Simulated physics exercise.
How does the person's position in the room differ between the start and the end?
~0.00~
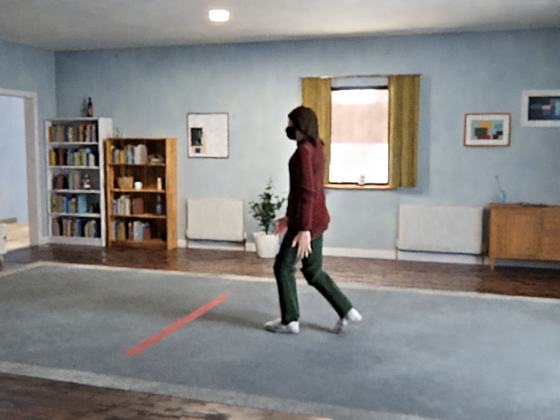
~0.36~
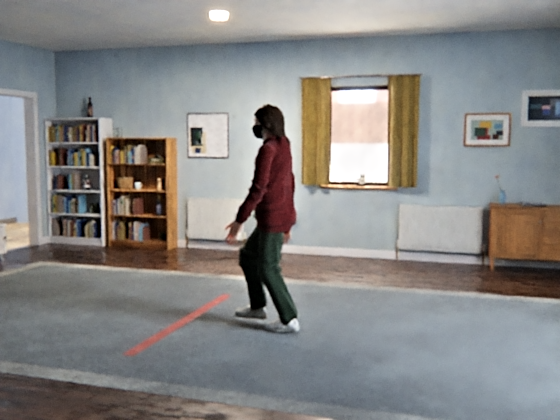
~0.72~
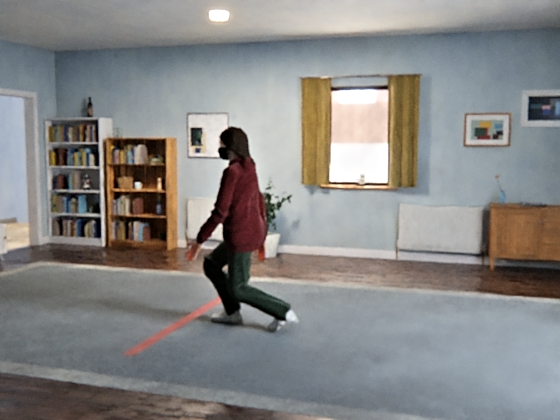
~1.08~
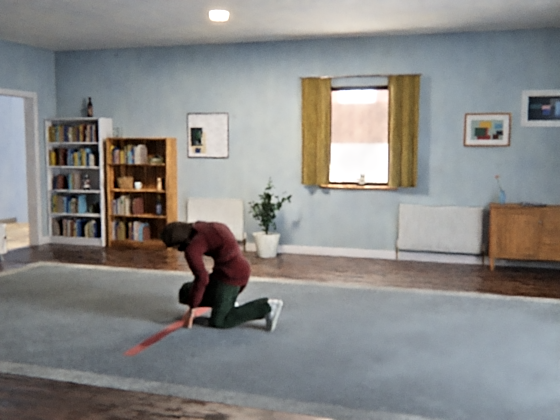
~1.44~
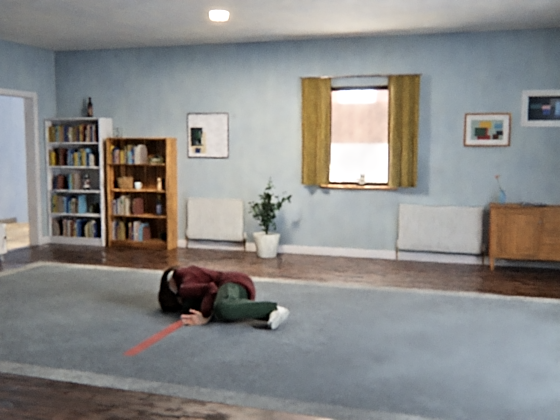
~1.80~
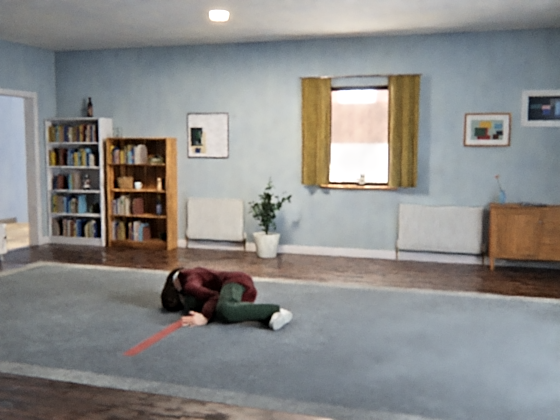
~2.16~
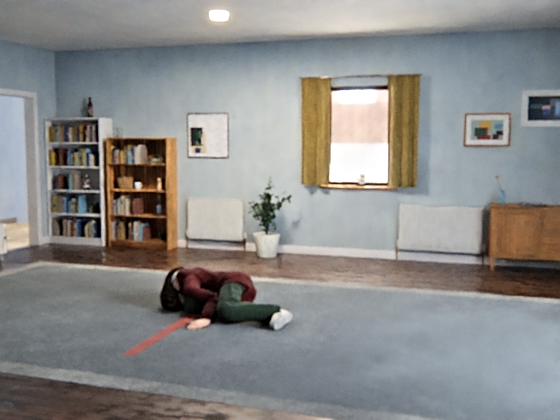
At the start the person is upright on the rug, to the right of the red tape and near the middle of the view. By the end the person is farther left and lower, lying curled on the rug beside the tape.
